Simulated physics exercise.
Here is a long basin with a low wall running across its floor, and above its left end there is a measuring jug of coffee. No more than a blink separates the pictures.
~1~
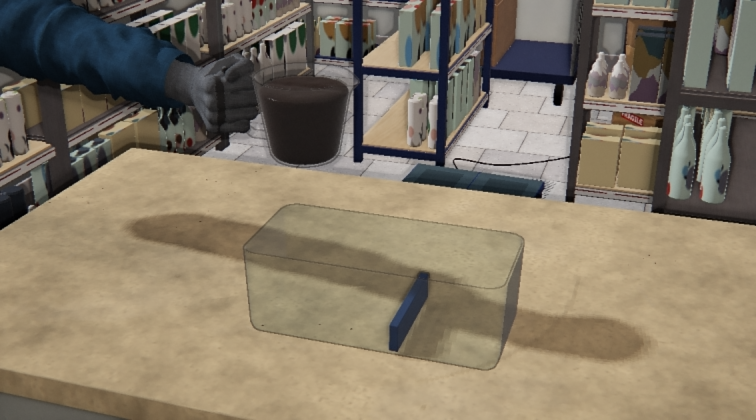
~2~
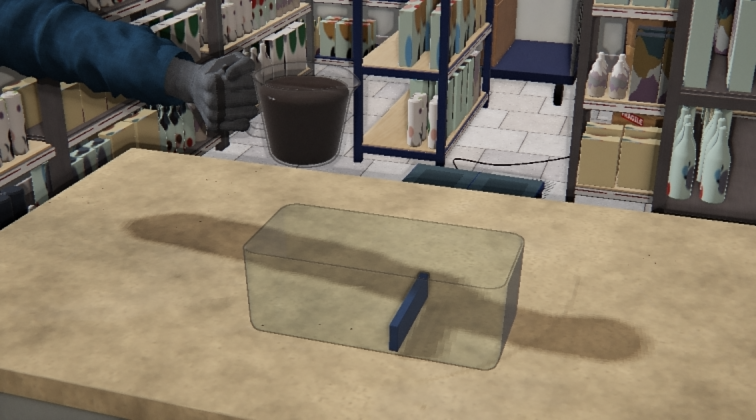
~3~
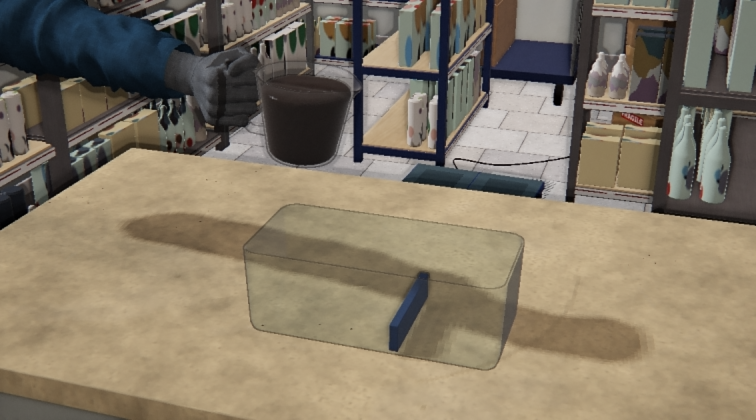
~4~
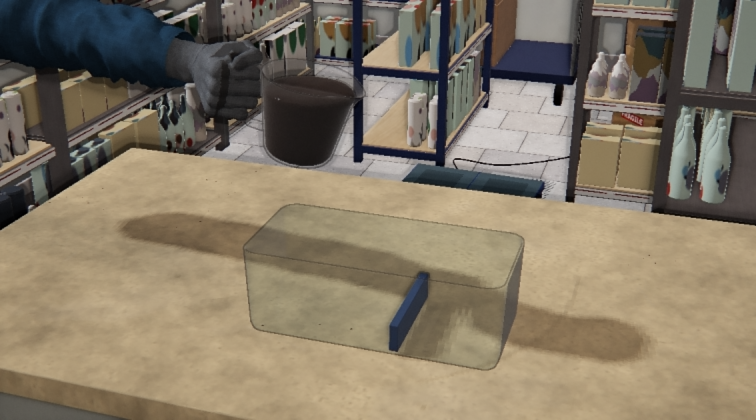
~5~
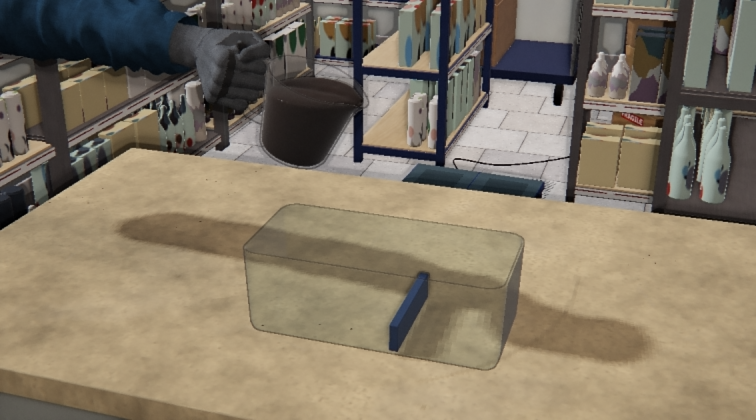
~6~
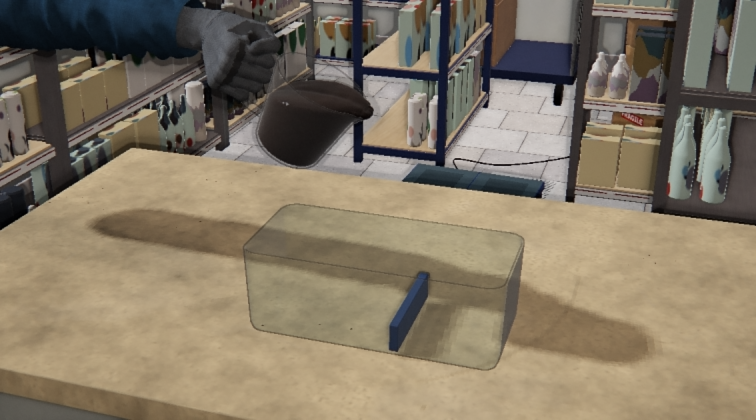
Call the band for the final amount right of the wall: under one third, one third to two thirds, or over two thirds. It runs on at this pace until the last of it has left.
Band: One third to two thirds.
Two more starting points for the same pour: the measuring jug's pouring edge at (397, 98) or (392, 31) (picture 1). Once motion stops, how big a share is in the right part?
In order: Close to 90 and 85 percent.
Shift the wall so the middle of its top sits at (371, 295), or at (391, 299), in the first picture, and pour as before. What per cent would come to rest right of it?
First some 90, then 85 per cent.
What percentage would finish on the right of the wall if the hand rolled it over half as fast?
It works out near 65 %.
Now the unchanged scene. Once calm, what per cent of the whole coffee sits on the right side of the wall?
I'd say near 50 in a hundred.
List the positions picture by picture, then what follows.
In the first picture, tilt 0°; pouring edge (358, 83); surface from (264, 83) to (349, 91); the long basin's rim runs from (264, 227) to (515, 263); the wall's top is at (410, 299).
In the second picture, tilt 1°; pouring edge (359, 84); surface from (265, 83) to (349, 92).
In the third picture, tilt 5°; pouring edge (362, 88); surface from (266, 81) to (351, 94).
In the fourth picture, tilt 12°; pouring edge (365, 95); surface from (270, 82) to (356, 97).
In the fifth picture, tilt 20°; pouring edge (368, 105); surface from (272, 86) to (364, 101).
In the sixth picture, tilt 30°; pouring edge (370, 117); surface from (273, 92) to (366, 108); 1 per cent is over the edge.
A moment on, the measuring jug is tipped on its side and 49 per cent is still to pour, 3 is left of the wall and 16 right of it.
Next, the measuring jug is tipped on its side and 10 per cent is still to pour, 31 is left of the wall and 45 right of it.
Then the measuring jug is tipped on its side and 1 per cent is still to pour, 47 is left of the wall and 49 right of it.
Later the measuring jug is tipped on its side and 0 per cent is still to pour, 50 is left of the wall and 49 right of it.
In the end 50 per cent lies left of the wall, 49 right of it and 1 outside.
